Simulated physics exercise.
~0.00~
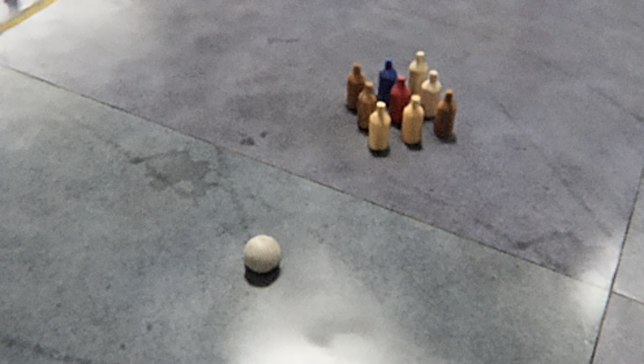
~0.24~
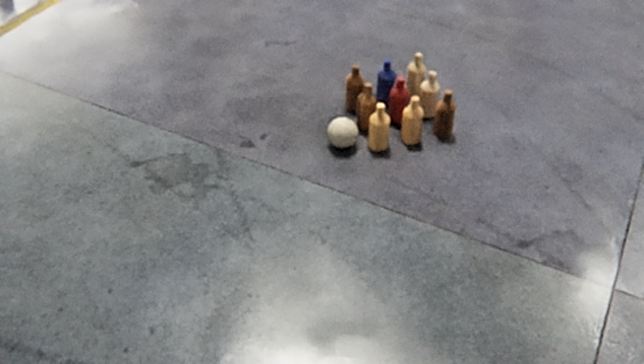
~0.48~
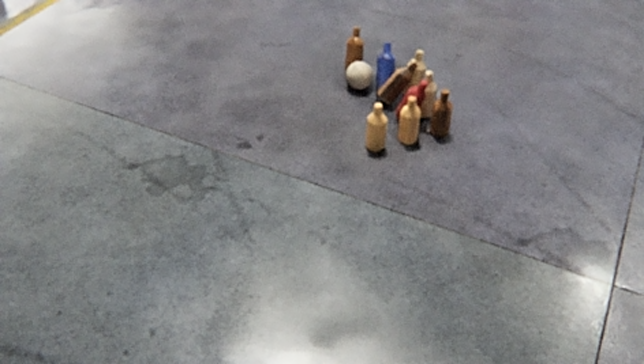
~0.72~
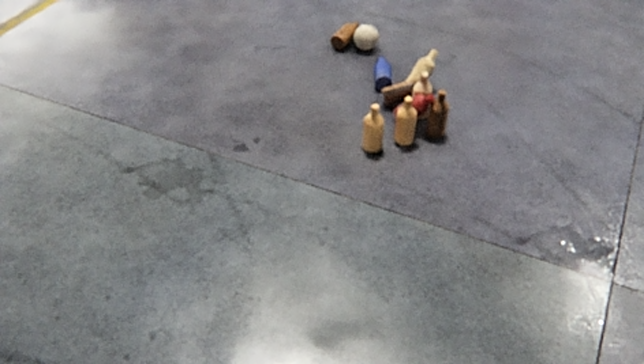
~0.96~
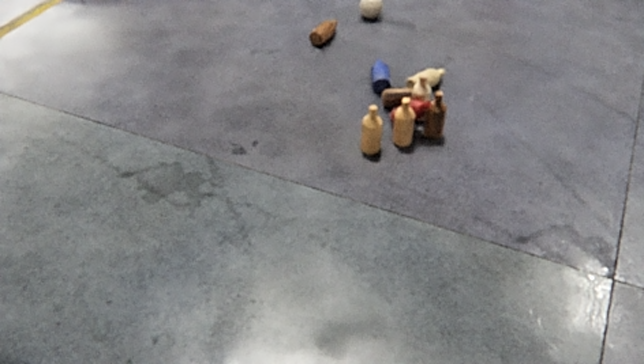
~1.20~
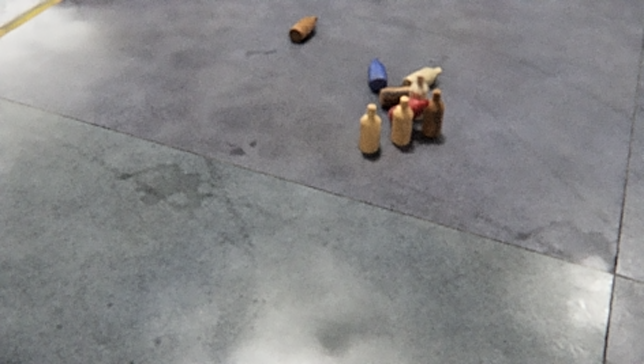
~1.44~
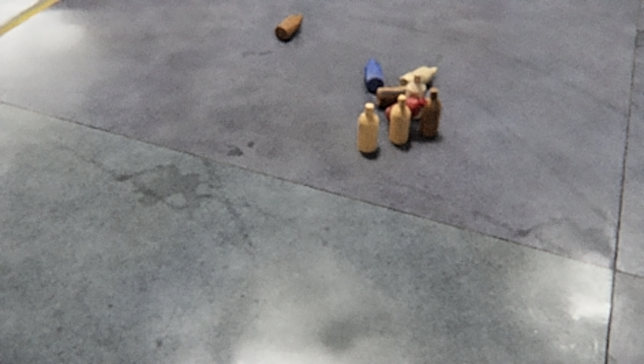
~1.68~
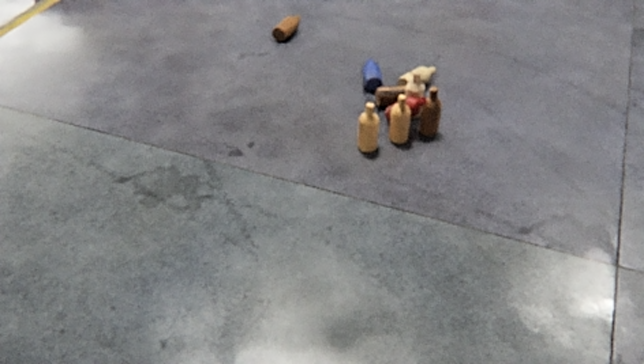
A pale ball rolled up across the grey floor into the left side of a cluster of small wooden skittles, knocking several down before rolling out of view, leaving the blue one flat, a brown one lying farther off, and three front skittles standing.
